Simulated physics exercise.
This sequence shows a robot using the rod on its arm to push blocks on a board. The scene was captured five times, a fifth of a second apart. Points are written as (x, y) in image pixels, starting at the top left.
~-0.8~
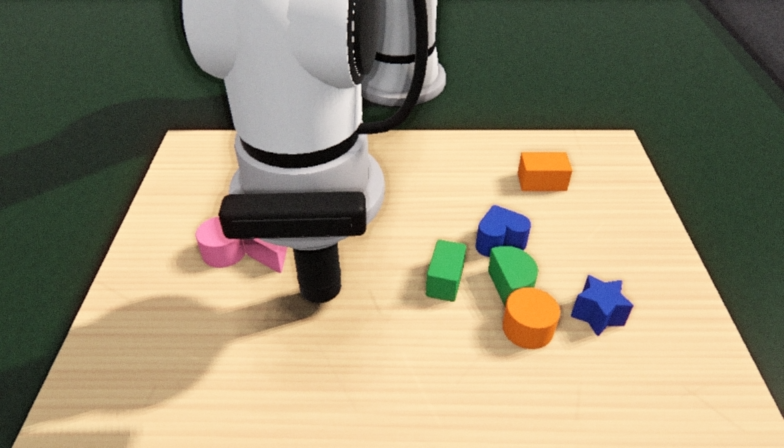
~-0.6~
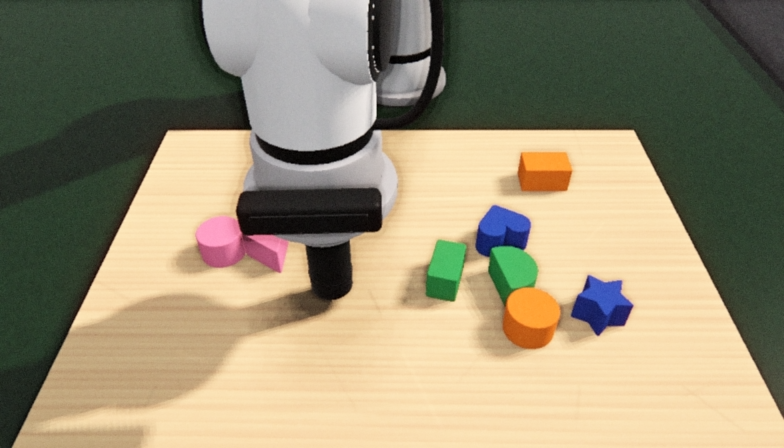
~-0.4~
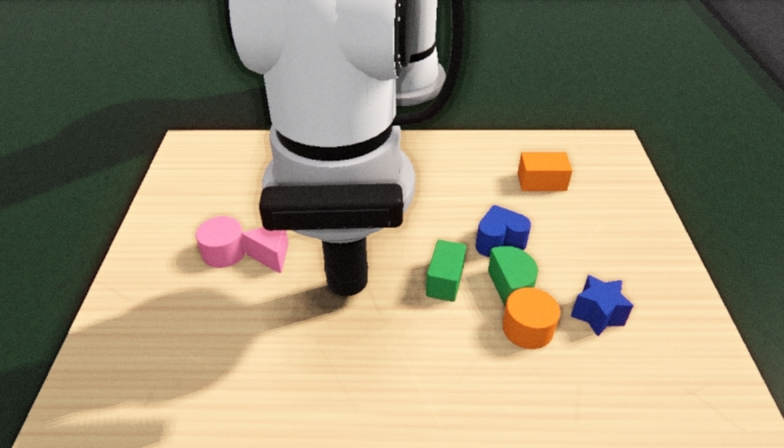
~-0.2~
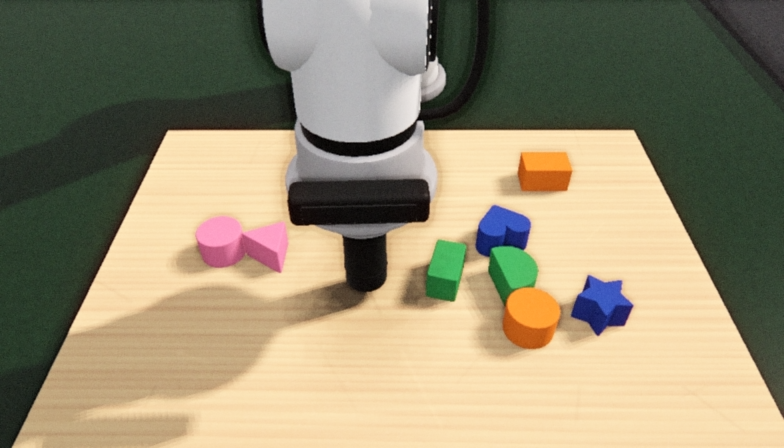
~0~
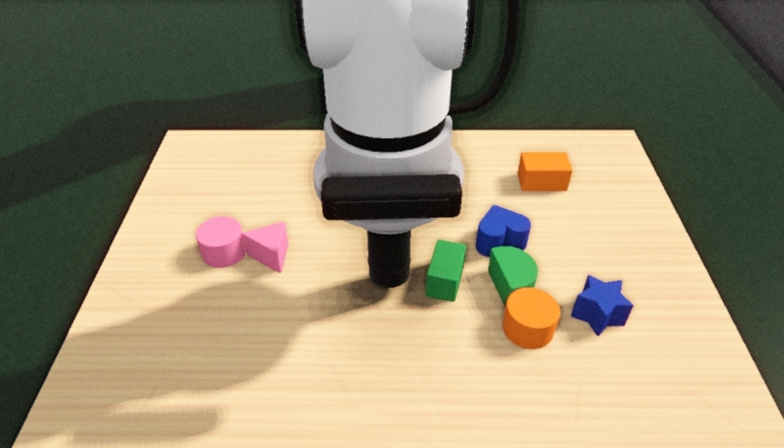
A robot arm moves its black rod right across the board without moving any blocks.
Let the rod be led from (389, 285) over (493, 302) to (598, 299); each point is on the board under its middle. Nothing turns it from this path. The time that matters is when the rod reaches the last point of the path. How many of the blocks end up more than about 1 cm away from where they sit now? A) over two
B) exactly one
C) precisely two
That would be A.
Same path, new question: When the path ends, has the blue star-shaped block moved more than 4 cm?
That would be a no.
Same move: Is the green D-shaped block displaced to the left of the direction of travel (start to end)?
Final answer: Yes.
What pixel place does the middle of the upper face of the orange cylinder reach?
My prediction: (568, 321).
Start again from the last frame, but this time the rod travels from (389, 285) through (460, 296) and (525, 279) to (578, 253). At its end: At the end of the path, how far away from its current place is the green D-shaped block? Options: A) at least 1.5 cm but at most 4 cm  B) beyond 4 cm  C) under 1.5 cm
My answer is option B.
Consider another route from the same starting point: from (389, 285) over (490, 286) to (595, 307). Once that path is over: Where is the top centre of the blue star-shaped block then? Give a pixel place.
Its top middle: (644, 302).
On the path given first. One third of the way, rod (460, 286); green oblong block (482, 254), turned 50° anticlockwise; green D-shaped block (528, 263).
Two thirds of the way, rod (532, 294); green oblong block (494, 251), turned 85° anticlockwise; green D-shaped block (552, 256), turned 15° anticlockwise; orange cylinder (561, 319).
At the end, rod (602, 288); green oblong block (494, 251), turned 85° anticlockwise; green D-shaped block (569, 251), turned 80° anticlockwise; orange cylinder (568, 321); blue star-shaped block (641, 301), turned 15° clockwise.
